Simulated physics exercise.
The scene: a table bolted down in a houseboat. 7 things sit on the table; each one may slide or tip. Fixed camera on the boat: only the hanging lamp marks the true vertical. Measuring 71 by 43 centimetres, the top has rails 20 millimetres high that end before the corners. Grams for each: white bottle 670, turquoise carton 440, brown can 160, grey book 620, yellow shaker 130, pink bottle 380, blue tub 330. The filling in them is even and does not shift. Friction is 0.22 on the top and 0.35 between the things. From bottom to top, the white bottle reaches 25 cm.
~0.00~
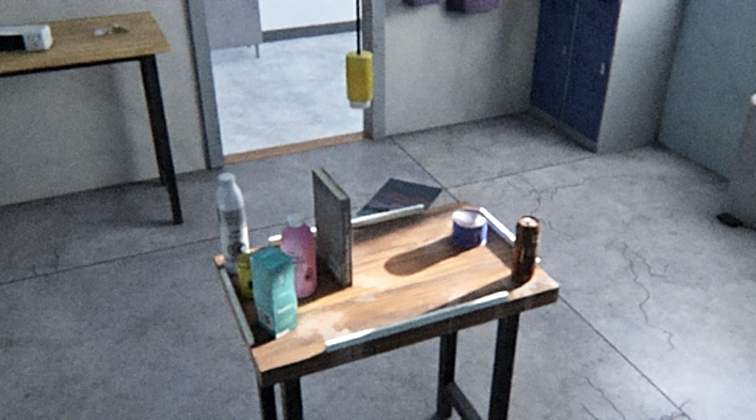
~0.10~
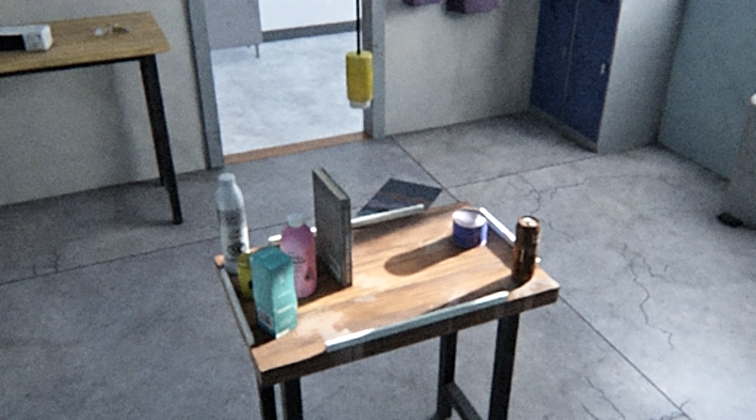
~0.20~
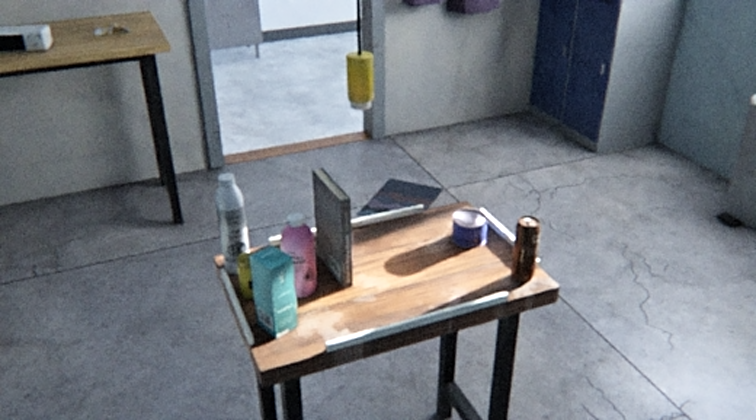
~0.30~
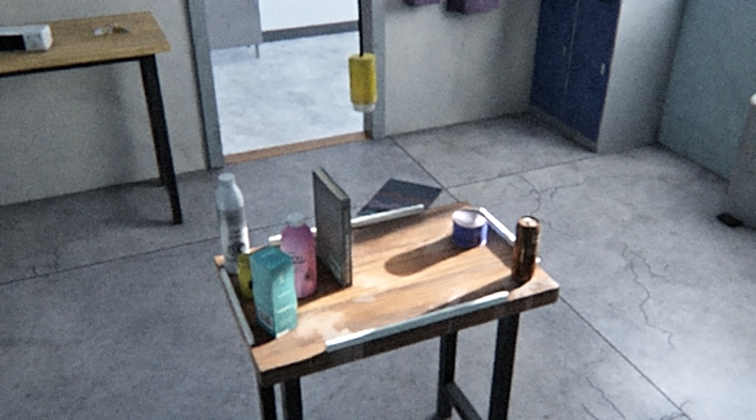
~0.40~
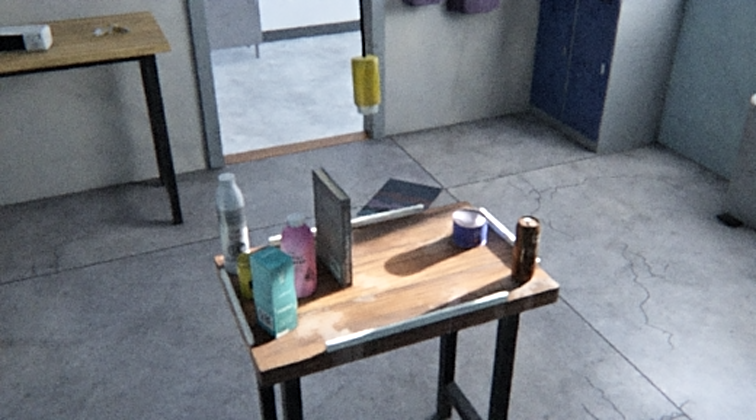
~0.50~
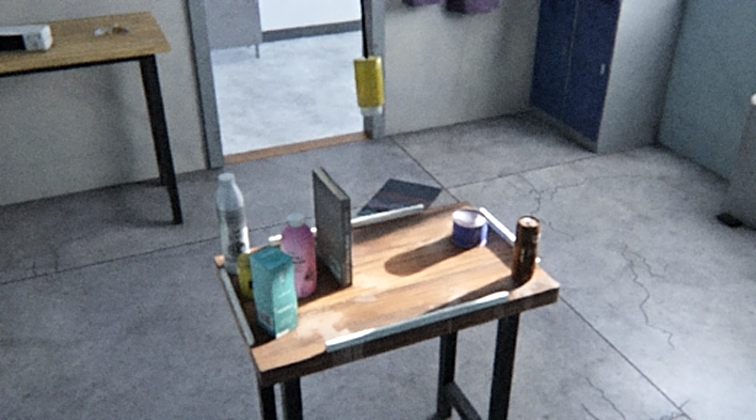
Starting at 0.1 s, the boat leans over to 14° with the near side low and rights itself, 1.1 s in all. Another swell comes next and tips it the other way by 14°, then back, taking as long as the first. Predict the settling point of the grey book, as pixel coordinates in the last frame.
Settling point: Roughly (333, 228).
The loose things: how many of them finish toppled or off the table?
Tally: 0.
After 0.80 s, heel 12°, near side down.
After 1.70 s, heel 14°, far side down; turquoise carton slid 2 cm.
After 1.90 s, heel 12°, far side down.
At rest (2.8 s), all 7 in place, give or take 5 cm. In the last view, grey book near (333, 228).
